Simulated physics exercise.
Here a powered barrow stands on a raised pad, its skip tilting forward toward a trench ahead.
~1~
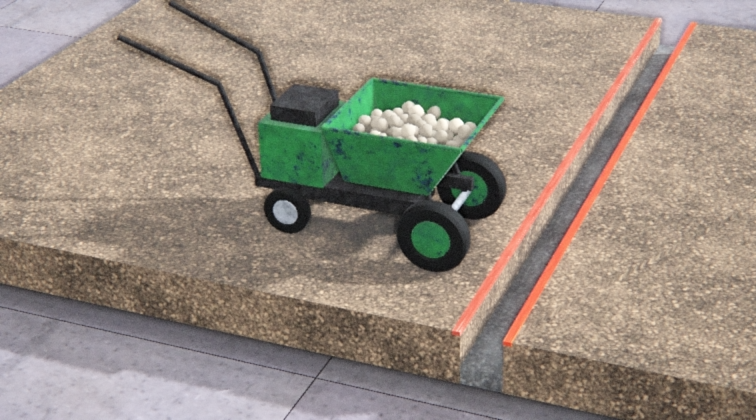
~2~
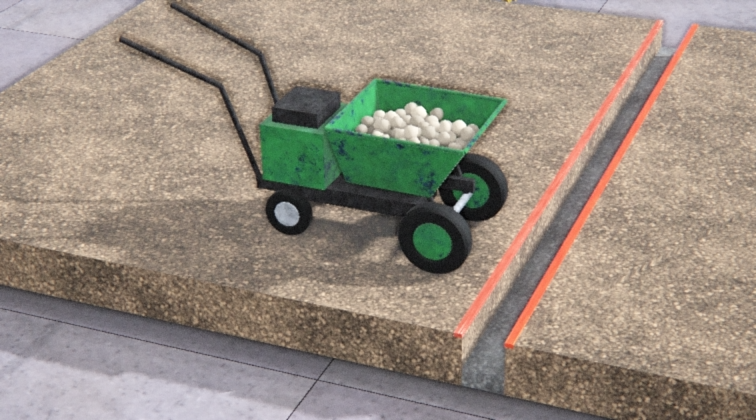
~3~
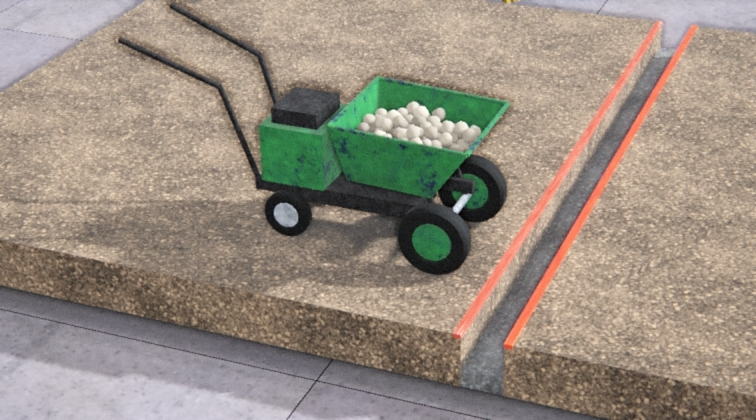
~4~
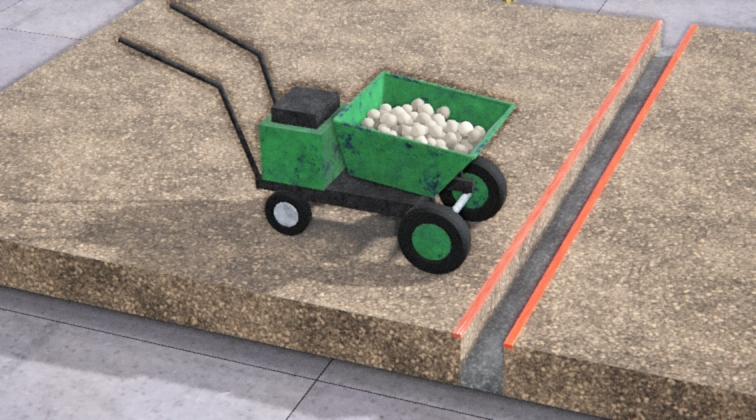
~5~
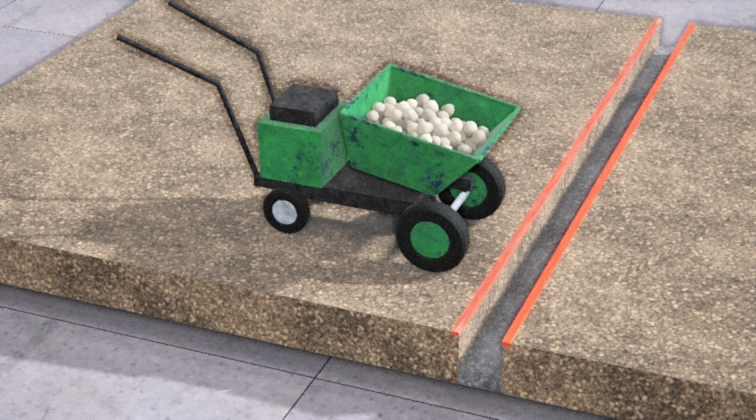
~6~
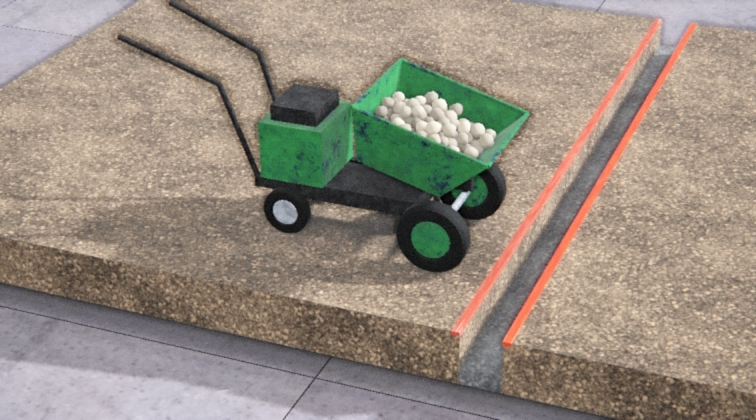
The green skip of a powered barrow, heaped with pale round pebbles, tilts slowly forward and to the right, its rear rising while the wheels and the camera stay still. The barrow, with black handles at left and a dark engine box, stands on a raised, gravelly brown pad, seen from above at an angle. At right, a narrow grey trench edged in orange-red cuts across the pad.
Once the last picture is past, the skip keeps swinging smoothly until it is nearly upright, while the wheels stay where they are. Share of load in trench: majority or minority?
Minority.
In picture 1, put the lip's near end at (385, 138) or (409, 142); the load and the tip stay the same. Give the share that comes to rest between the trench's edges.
First spot: Roughly 70 percent; second spot: Roughly 80 percent.
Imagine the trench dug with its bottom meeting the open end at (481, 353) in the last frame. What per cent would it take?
It lands somewhere near 0 percent.
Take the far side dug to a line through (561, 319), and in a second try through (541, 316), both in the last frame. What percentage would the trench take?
Close to 70 per cent in the first, close to 40 per cent in the second.
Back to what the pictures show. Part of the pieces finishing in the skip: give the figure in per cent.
Close to 20 per cent.
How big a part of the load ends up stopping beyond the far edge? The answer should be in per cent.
That share comes out near 80 in a hundred.
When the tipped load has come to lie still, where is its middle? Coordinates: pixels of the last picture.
Roughly at pixel (589, 263).
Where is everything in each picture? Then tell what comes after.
In the first frame, lip of the skip at (461, 150), level; top of the load at (407, 130), river pebbles; first edge of the trench at (475, 302); far edge at (525, 312), the trench under half as wide as the skip, and about as deep as wide.
In the second frame, lip of the skip at (464, 153), level; top of the load at (410, 132).
In the third frame, lip of the skip at (467, 156), tipped barely; top of the load at (400, 134).
In the fourth frame, lip of the skip at (473, 158), tipped a little; top of the load at (404, 119).
In the fifth frame, lip of the skip at (478, 161), tipped a little; top of the load at (397, 116).
In the sixth frame, lip of the skip at (488, 167), tipped clearly; top of the load at (406, 112); first edge of the trench at (475, 302); far edge at (525, 312).
Soon, skip tipped steeply; all in the skip.
A while on, skip tipped right over; nearly all in the skip; a small part beyond it; a stray few falling.
Towards the end, skip tipped right over; about a quarter in the skip; most beyond it.
Finally, skip tipped right over; about a quarter in the skip; a stray few in or heaped over the trench; most beyond it.
